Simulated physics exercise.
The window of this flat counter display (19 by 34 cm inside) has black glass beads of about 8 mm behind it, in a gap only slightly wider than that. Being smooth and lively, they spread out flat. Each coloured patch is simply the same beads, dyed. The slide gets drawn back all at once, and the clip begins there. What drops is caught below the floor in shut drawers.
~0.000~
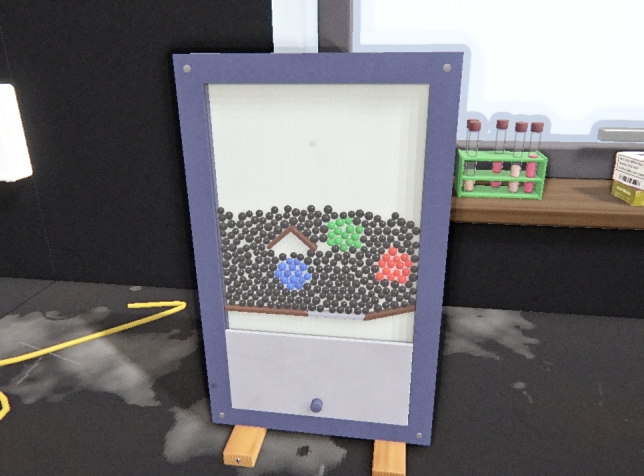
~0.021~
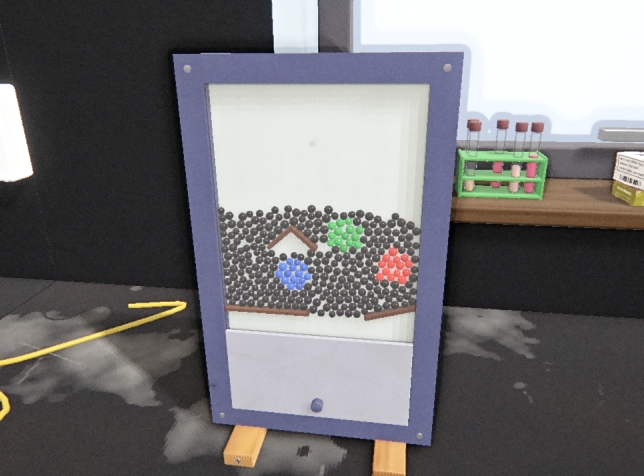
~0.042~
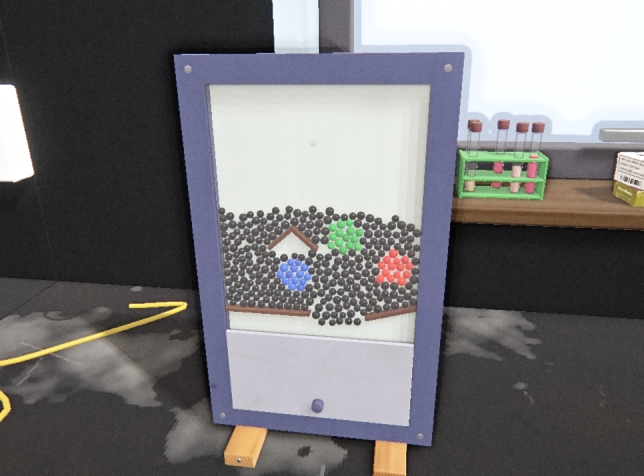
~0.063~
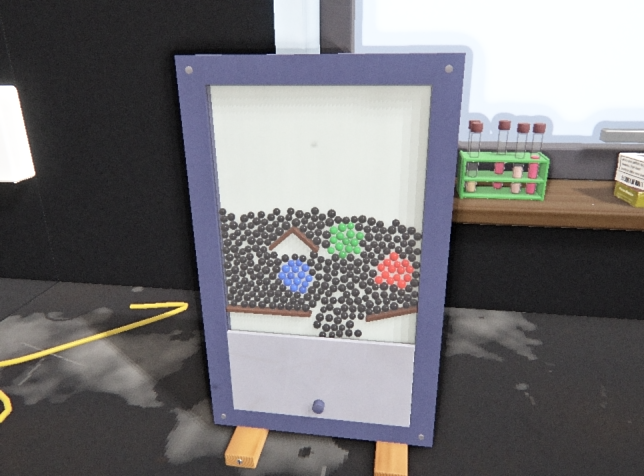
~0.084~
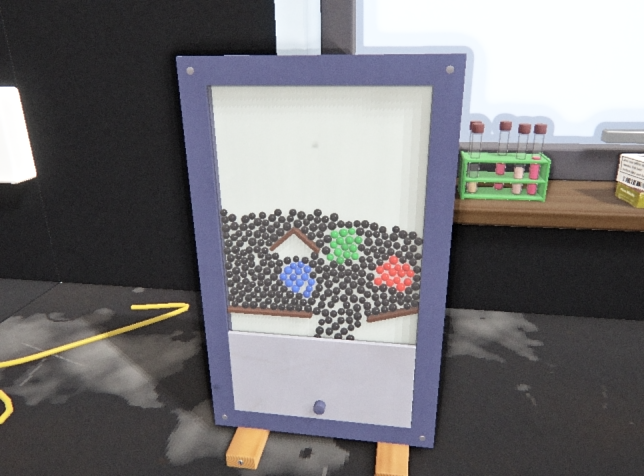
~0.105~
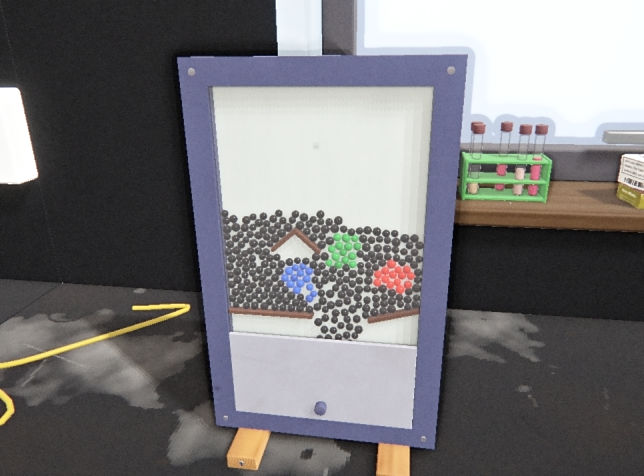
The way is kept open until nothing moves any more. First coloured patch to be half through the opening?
The green one.
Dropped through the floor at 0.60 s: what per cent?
Around 65 %.
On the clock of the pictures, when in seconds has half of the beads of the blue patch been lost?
I'd put it near 0.4 seconds.
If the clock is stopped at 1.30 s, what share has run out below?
About 90 %.
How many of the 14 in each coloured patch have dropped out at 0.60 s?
The green patch has 14 out, the red patch 12, the blue patch 12.
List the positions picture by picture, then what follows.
The first frame shows about 300 beads; beads centred (317, 262); green patch (344, 235); red patch (394, 267); blue patch (293, 274); slide (305, 312) to (369, 317).
The second frame shows beads centred (317, 262); 0 out.
The third frame shows beads centred (317, 265); 7 out.
The fourth frame shows beads centred (318, 267); 14 out.
The fifth frame shows beads centred (319, 270); 21 out.
The sixth frame shows beads centred (318, 272); 31 out; green patch (344, 251); red patch (394, 277); blue patch (300, 280); wall ends (370, 320) to (422, 309), (274, 248) to (319, 251).
After 0.26 s, 30 % are out; out of 14, green 2, red 0, blue 1.
After 0.60 s, 65 % are out; out of 14, green 14, red 11, blue 13.
After 1.30 s, 90 % are out; out of 14, green 14, red 14, blue 14.
At rest by 3.6 s, 95 % are out; out of 14, green 14, red 14, blue 14; half out at green 0.30 s, red 0.51 s, blue 0.46 s.
